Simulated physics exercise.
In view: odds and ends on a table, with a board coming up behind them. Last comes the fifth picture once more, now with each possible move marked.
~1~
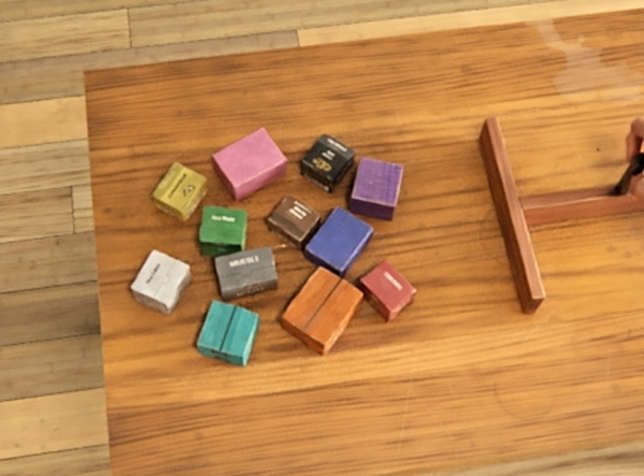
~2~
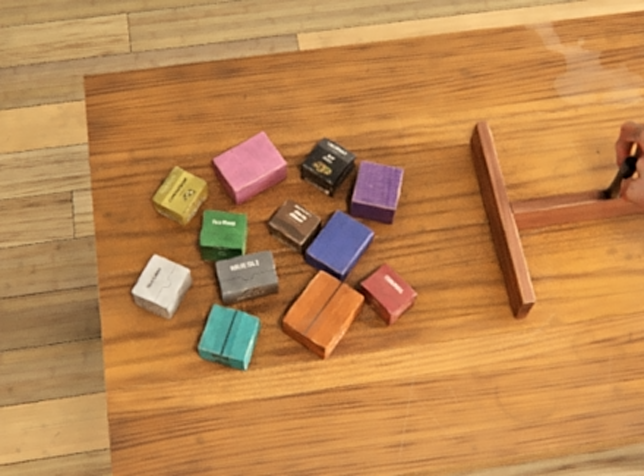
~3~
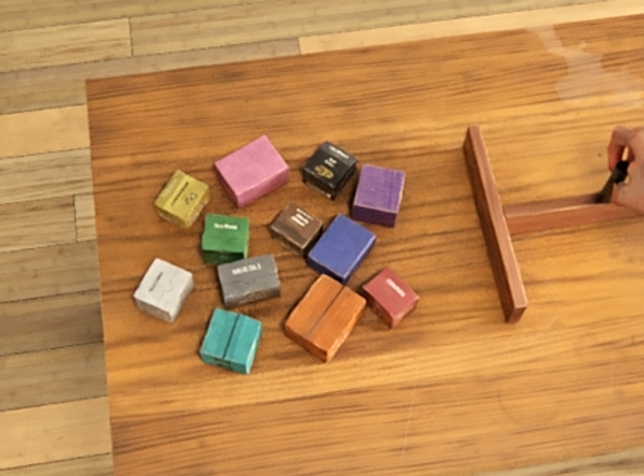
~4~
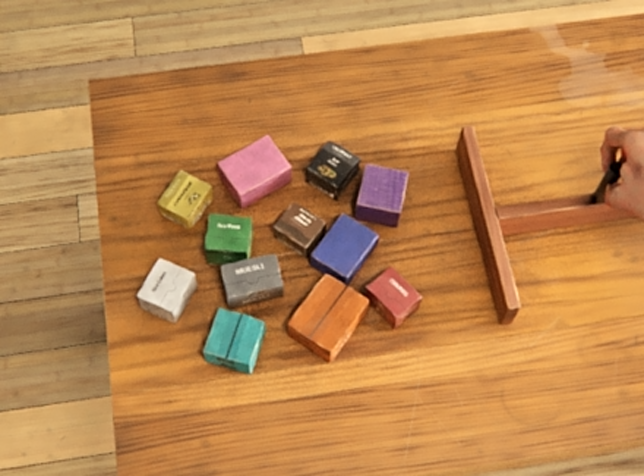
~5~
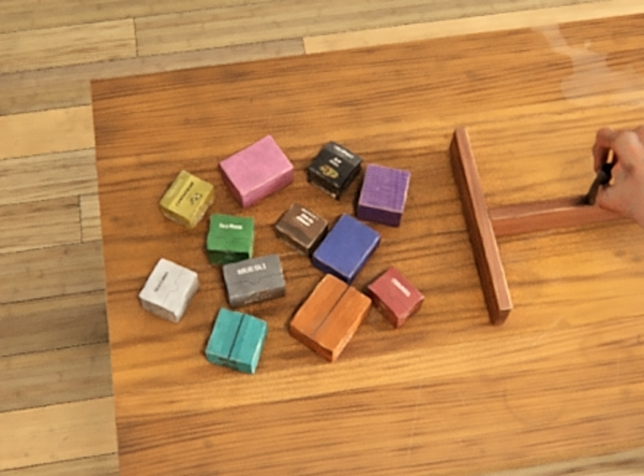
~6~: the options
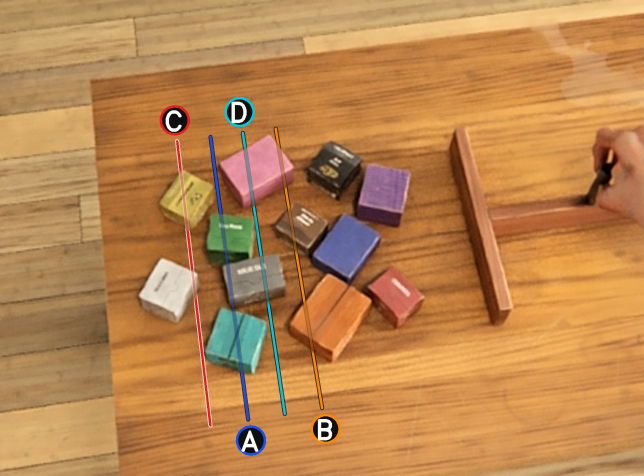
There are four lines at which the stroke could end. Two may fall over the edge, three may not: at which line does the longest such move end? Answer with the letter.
As far as mark A.
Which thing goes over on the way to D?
The white packet.
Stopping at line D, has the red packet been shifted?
By then, yes.
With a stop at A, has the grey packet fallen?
By then, no.
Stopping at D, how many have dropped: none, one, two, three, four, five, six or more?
In all, one.
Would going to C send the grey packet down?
Yes.
On the copy, A at (228, 269); B at (297, 259); C at (193, 274); D at (262, 264).
On A. First, board (392, 227); black packet (325, 166); orange box (319, 321).
Then, board (301, 240); white packet (134, 292); yellow packet (162, 205).
Finally, board (231, 249); white packet over the edge; yellow packet over the edge; two fallen.
By contrast, B is within the limit but short; C drops five; D is within the limit but short.
